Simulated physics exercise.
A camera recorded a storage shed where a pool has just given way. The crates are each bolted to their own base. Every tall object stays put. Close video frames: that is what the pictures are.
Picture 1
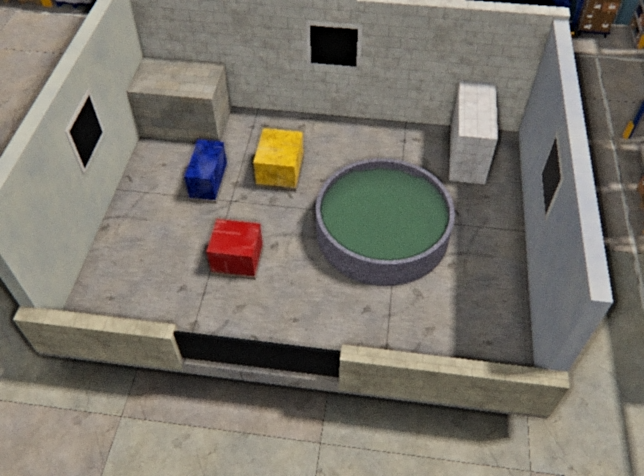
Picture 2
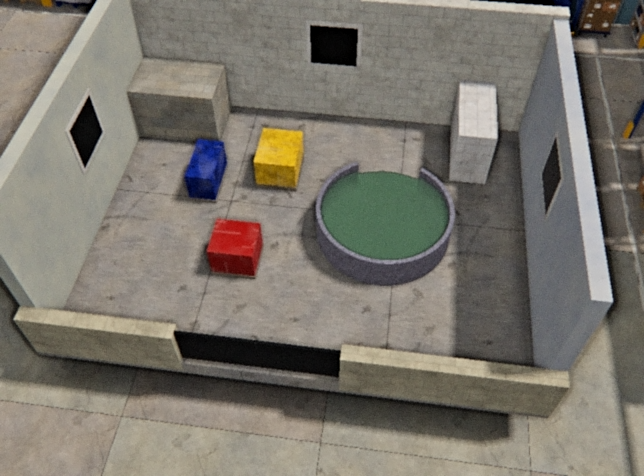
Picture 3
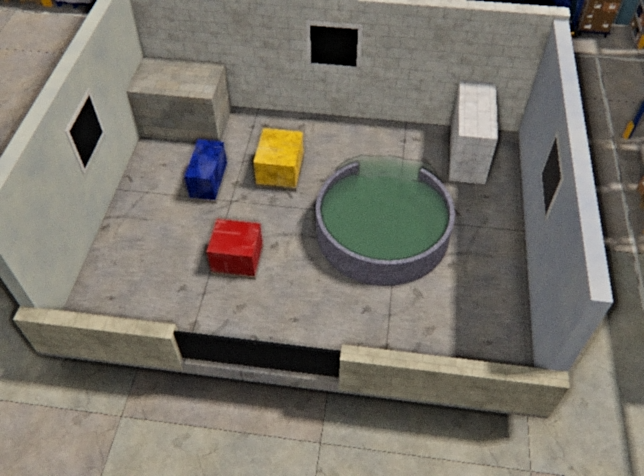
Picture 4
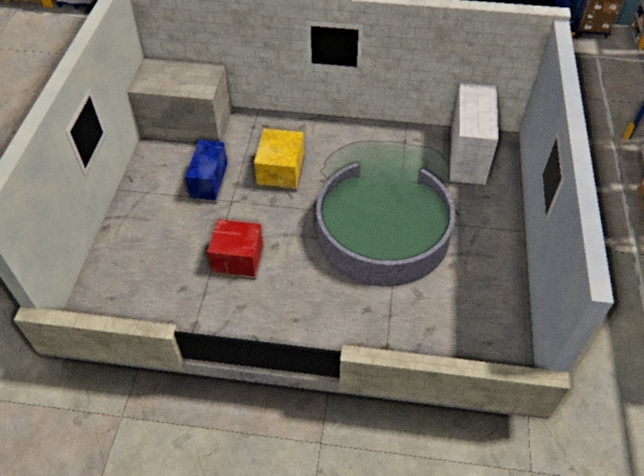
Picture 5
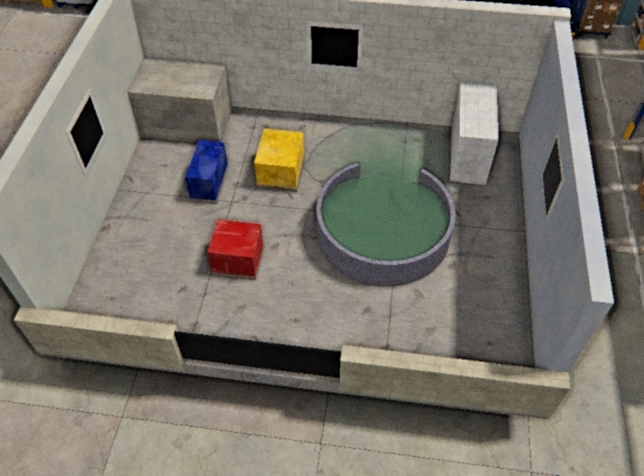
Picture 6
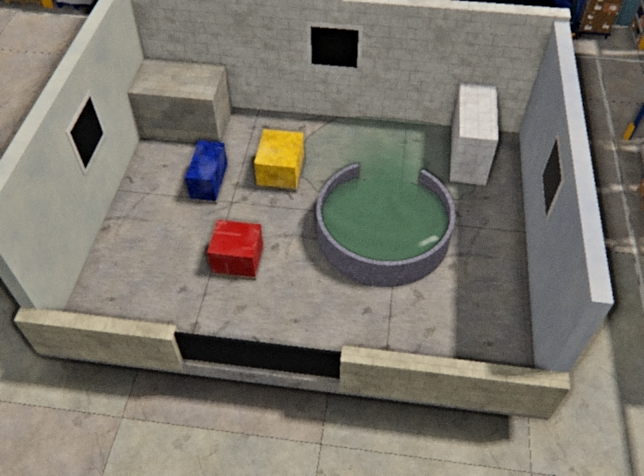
The clip shows a round pool standing whole in a walled storage shed with red, blue and yellow boxes; a gap opens on its far side, and greenish water pours out and spreads across the floor toward the back wall.
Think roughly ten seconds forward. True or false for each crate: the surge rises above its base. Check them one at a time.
Blue crate: True; red crate: True; yellow crate: True.
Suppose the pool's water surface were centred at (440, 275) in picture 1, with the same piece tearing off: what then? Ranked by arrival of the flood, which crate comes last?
It is the crate marked red.
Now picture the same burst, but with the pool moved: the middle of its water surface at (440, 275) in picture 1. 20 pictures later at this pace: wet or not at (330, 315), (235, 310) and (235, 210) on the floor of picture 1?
Results in order - left untouched, left untouched, left untouched.
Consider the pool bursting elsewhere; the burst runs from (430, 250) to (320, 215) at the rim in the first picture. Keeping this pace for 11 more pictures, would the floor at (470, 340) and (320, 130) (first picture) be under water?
Inundated, then untouched.
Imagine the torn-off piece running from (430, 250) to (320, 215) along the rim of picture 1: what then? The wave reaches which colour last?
That would be the yellow one.
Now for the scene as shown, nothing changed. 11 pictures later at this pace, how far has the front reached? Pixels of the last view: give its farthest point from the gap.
Estimated pixel: (233, 111).
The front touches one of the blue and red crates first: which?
The crate marked blue.
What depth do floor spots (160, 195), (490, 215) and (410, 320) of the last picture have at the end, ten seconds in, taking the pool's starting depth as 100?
Approx. values, in order: 4 %, 4 %, 6 %.
A moment on, water covers 15 % of the floor; the blue crate not reached, the red crate not reached, the yellow crate water round its plinth.
Next, water covers 20 % of the floor; the blue crate not reached, the red crate not reached, the yellow crate water round its plinth.
Then, water covers 30 % of the floor; the blue crate water round its plinth, the red crate not reached, the yellow crate water round its plinth.
Later, water covers 60 % of the floor; the blue crate water round its plinth, the red crate water round its plinth, the yellow crate water round its plinth.
In the end, water covers 95 % of the floor; the blue crate was topped, the red crate was topped, the yellow crate was topped.
